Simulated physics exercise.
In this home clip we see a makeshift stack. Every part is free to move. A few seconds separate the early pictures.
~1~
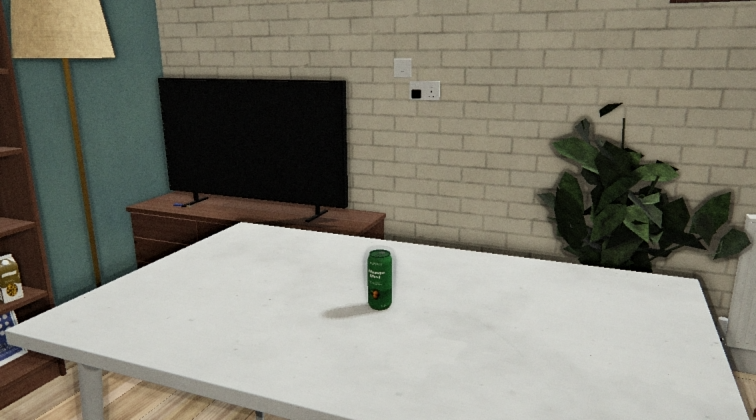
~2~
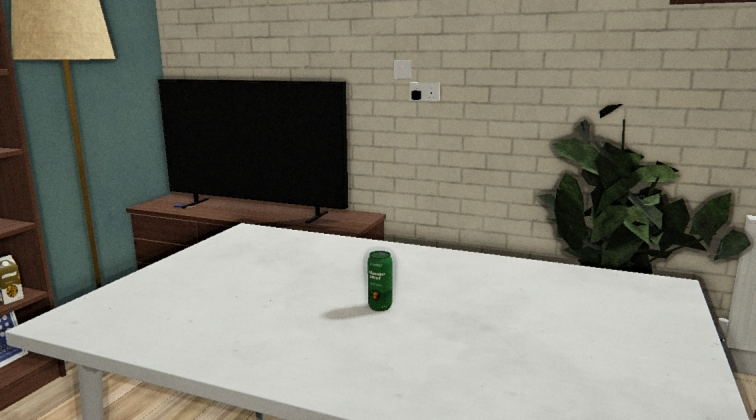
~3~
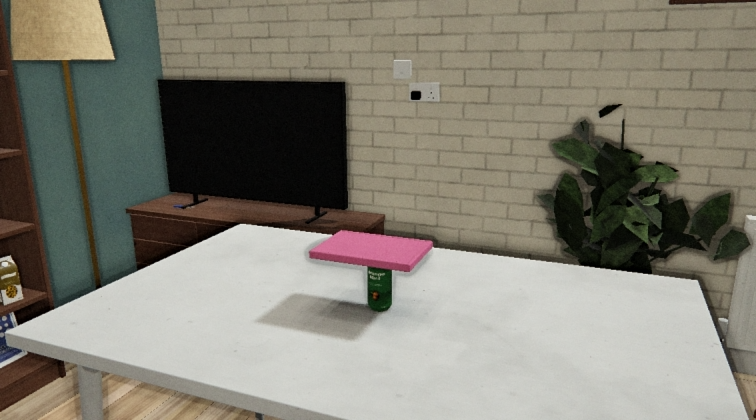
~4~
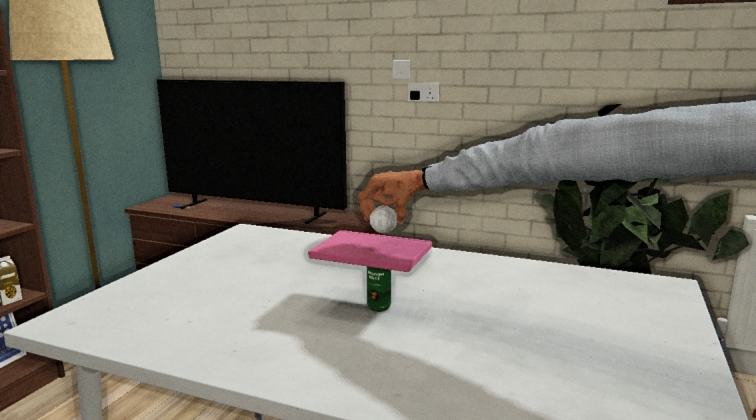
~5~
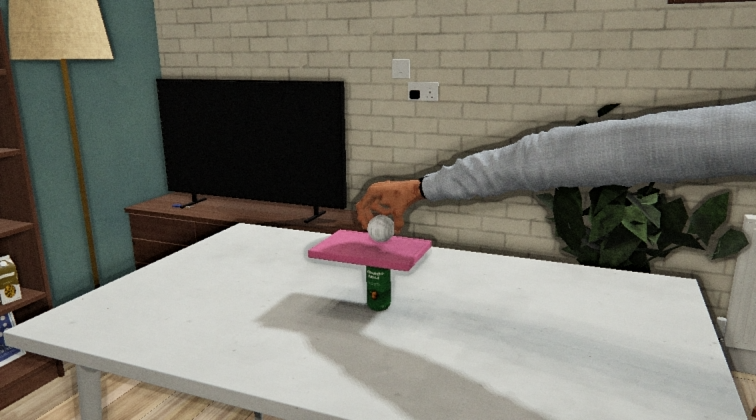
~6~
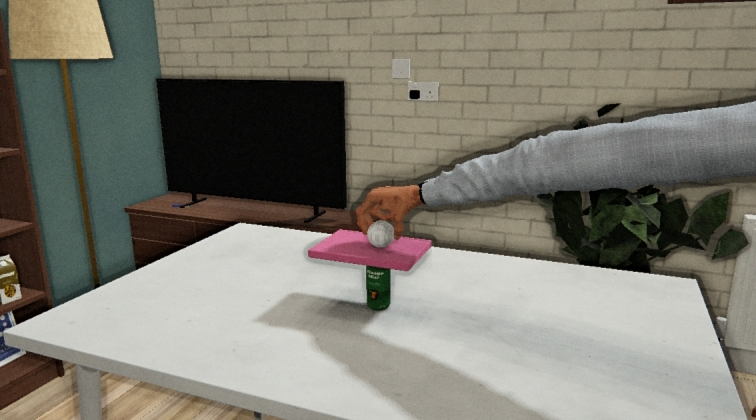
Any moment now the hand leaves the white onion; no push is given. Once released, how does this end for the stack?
Nothing drops or tips.
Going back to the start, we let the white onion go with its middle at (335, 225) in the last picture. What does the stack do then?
The stack then collapses.
Then, 0.20 s past the last view, nothing moves.
Then, 0.40 s past the last view, white onion resting near (381, 235).
Finally, all 3 still in place. Final places as the last picture's camera would see them, white onion near (381, 235). The stack stays up.
